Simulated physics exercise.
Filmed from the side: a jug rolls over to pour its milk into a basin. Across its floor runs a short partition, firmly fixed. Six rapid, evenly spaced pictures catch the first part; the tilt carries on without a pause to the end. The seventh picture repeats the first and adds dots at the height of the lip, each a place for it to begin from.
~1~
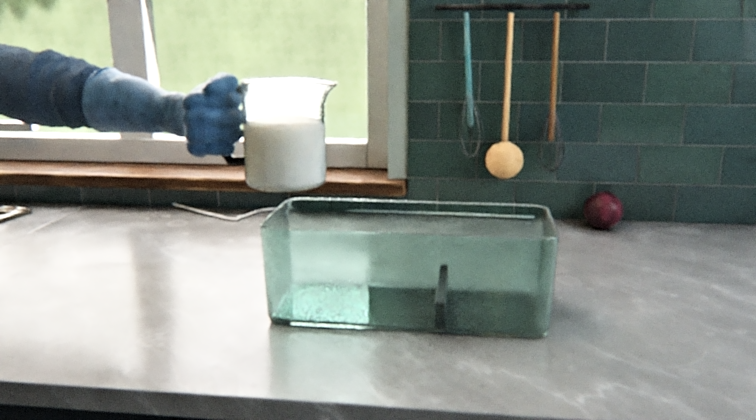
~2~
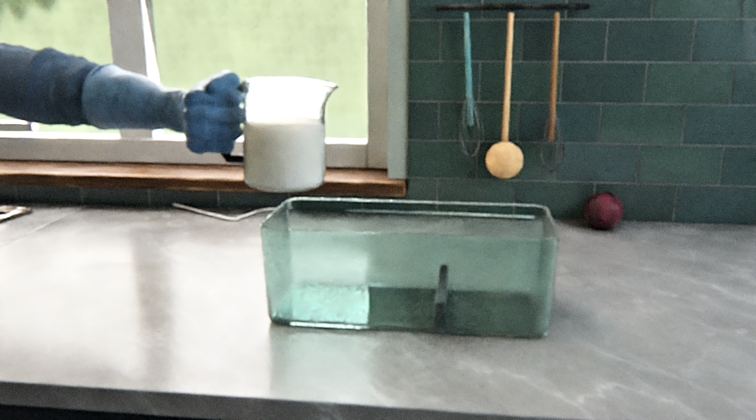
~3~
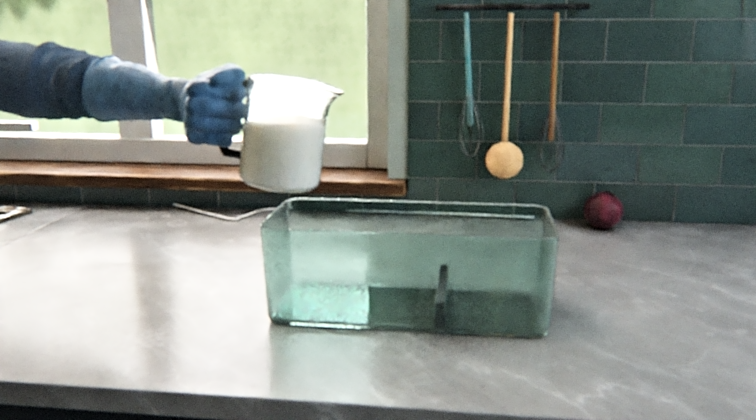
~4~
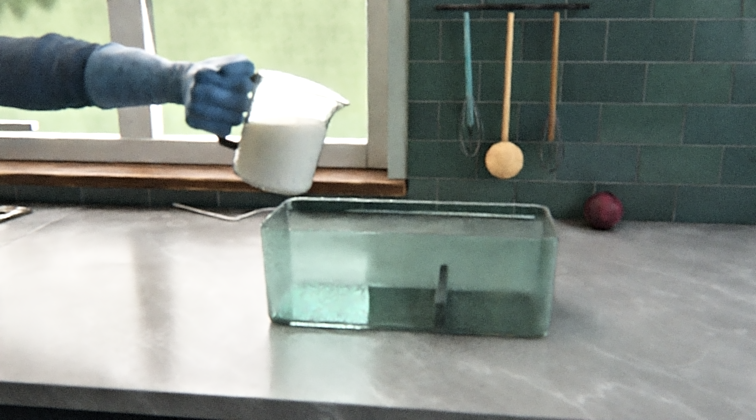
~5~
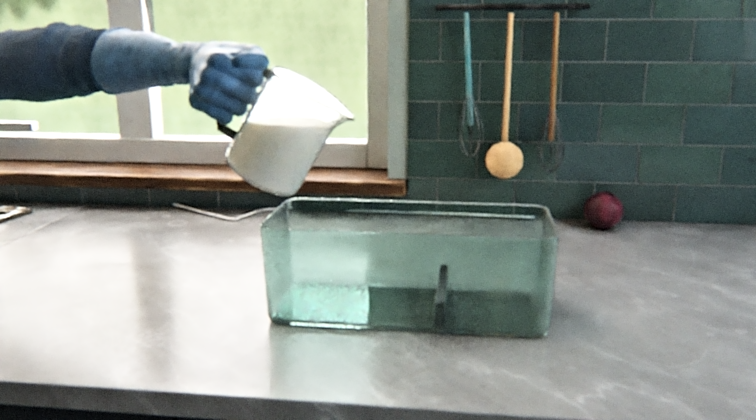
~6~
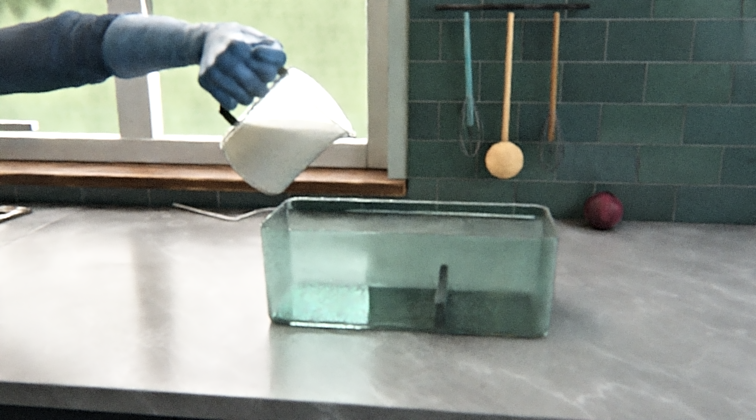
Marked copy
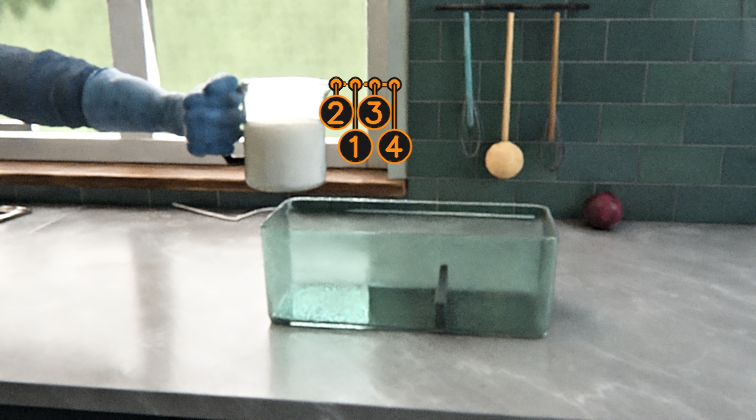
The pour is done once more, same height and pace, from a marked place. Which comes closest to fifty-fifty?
Best: 4.
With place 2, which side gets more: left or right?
The left side.
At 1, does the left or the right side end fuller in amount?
The left side.
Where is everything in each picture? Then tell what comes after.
Upright, lip at (336, 84); basin from (268, 320) to (549, 335); top of the wall at (442, 282); nothing has left yet.
Tipped about 2°, lip at (338, 86); nothing has left yet.
Tipped about 8°, lip at (342, 92); nothing has left yet.
Tipped about 18°, lip at (349, 103); nothing has left yet.
Tipped about 31°, lip at (354, 119); nothing has left yet.
Tipped about 45°, lip at (355, 137); nothing has left yet.
On the marked copy, 1 at (355, 84); 2 at (336, 84); 3 at (374, 84); 4 at (394, 84).
Choosing 1, about 91 % ends left of the wall and 7 % right of it.
Choosing 2, about 93 % ends left of the wall and 6 % right of it.
Choosing 3, about 88 % ends left of the wall and 10 % right of it.
Choosing 4, about 50 % ends left of the wall and 50 % right of it.
